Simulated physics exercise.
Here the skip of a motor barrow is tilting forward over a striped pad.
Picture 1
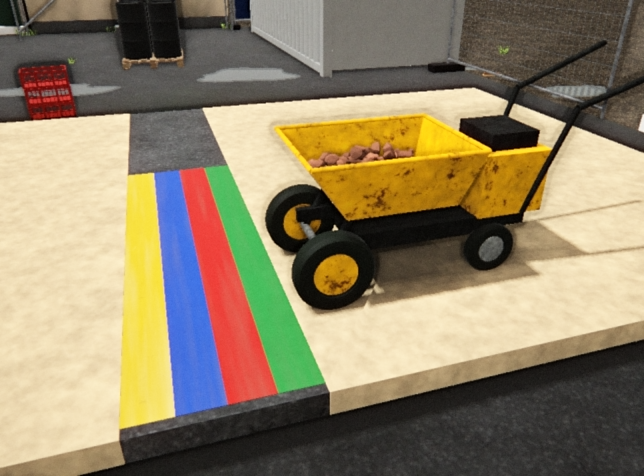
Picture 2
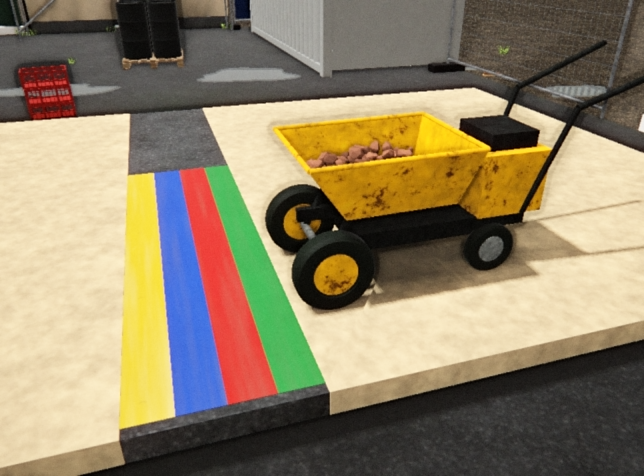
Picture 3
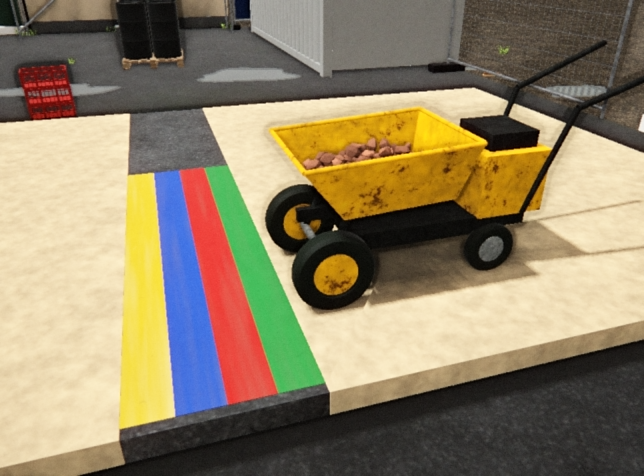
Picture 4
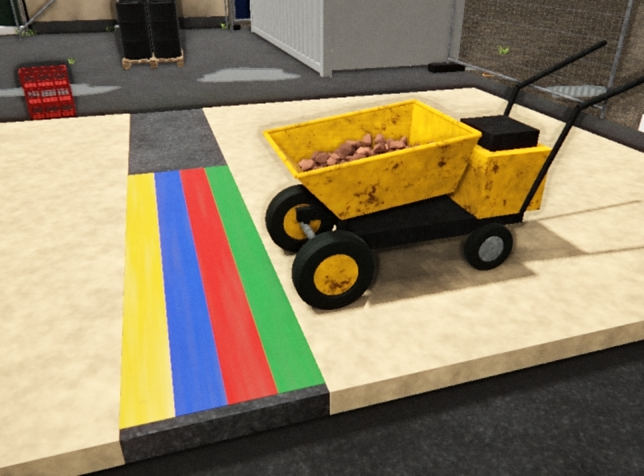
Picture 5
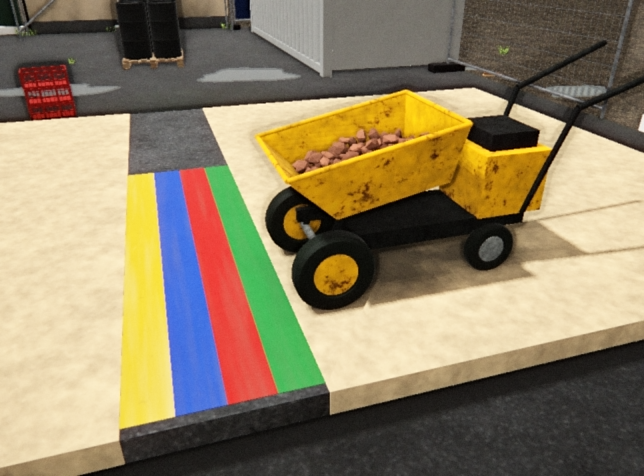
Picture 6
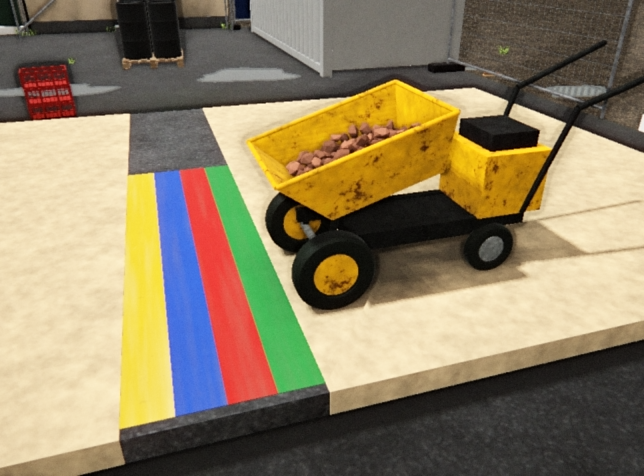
Yellow motor barrow skip loaded with rubble, starting level, then tilting gradually forward to the left beside a multicoloured striped pad.
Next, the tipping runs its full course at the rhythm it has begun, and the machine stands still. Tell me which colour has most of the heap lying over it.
Most of the heap lies over blue.
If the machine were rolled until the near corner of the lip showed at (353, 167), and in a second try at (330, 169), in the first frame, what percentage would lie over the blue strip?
First try: Around 30 %; second try: Around 40 %.
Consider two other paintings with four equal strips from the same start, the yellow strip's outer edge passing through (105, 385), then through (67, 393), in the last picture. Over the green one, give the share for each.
The first painting gives around 0 per cent, the second around 0 per cent.
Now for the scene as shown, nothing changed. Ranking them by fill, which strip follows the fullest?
Second place goes to the yellow one.
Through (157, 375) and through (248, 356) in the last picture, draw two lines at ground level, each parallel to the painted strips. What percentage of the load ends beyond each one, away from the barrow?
I'd say some 30 in a hundred, and after that 100 in a hundred.
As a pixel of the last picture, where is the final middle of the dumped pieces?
Resting centre, last picture - approx. (169, 293).
Shortly afterwards, skip tipped steeply; the whole lot in the skip.
Next, skip tipped right over; all but a few in the skip; only a few over the red strip; only a few over the blue strip.
Some moments later, skip tipped right over; near a quarter in the skip; a little over the red strip; near a third over the blue strip; near a quarter over the yellow strip; a little off the paint.
In the end, skip tipped right over; none at all over the green strip; a little over the red strip; near a third over the blue strip; near a quarter over the yellow strip; near a quarter off the paint.
